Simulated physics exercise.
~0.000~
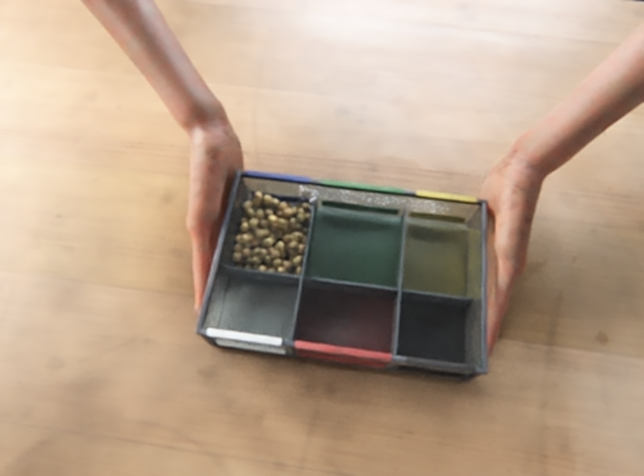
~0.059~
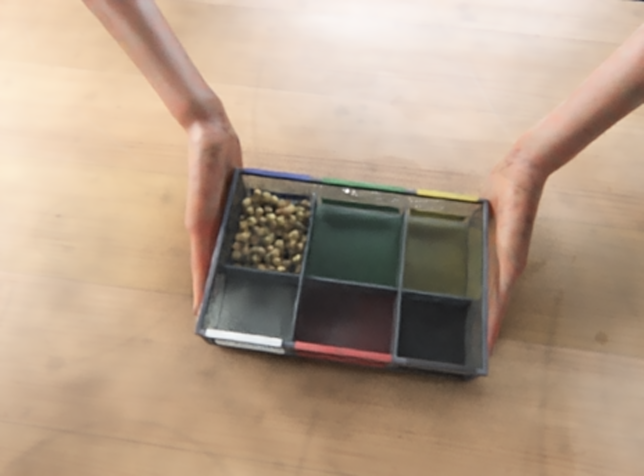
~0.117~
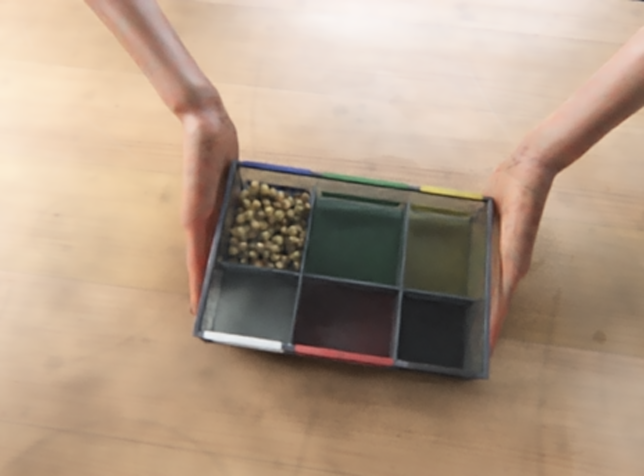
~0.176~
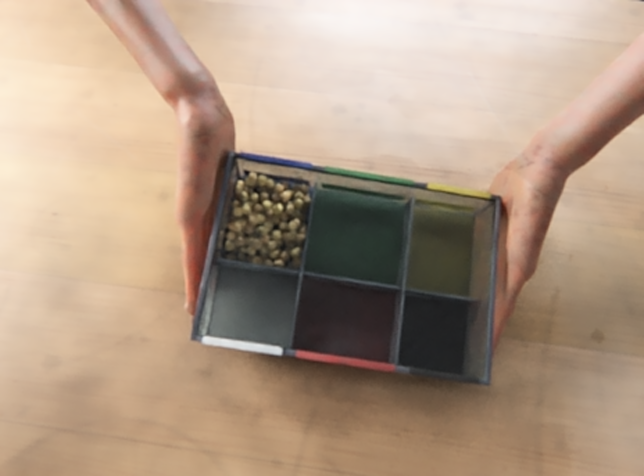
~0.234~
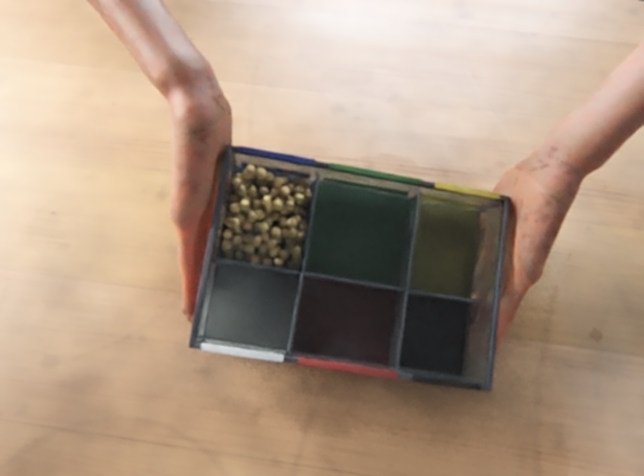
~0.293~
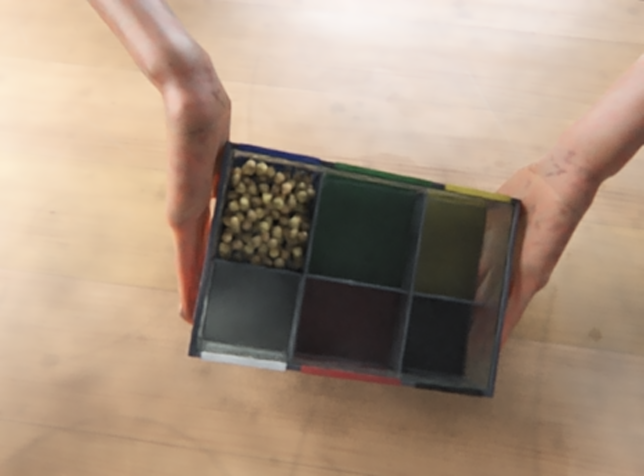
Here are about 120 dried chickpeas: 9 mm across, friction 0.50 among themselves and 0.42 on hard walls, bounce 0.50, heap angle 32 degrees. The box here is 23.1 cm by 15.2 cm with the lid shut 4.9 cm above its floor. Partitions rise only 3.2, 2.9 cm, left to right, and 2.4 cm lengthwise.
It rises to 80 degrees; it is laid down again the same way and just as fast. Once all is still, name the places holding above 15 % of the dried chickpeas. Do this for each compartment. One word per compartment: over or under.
Red over, blue over, green under, yellow under, white over, black under.
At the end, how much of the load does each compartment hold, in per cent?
Per cent by compartment - red 35, blue 35, green 0, yellow 0, white 25, black 0.
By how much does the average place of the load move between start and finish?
Displacement: Near 8.5 cm.
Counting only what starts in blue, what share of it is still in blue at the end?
40 %.
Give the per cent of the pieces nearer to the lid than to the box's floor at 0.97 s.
Around 50 %.
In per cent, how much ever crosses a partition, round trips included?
Some 65 per cent.
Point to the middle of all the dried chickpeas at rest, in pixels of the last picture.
Somewhere around (285, 322) in the final frame.
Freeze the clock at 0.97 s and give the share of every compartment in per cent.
Red 15; blue 65; green 0; yellow 0; white 15; black 0.
Then, at 0.97 s, tilt 78 degrees; red 15 %, blue 65 %, white 15 %.
After 1.42 s, tilt 32 degrees; red 35 %, blue 35 %, white 25 %.
After 1.94 s, tilt 0 degrees; red 35 %, blue 35 %, white 25 %.
By 2.4 s all is still; red 35 %, blue 35 %, green 0 %, yellow 0 %, white 25 %, black 0 %.
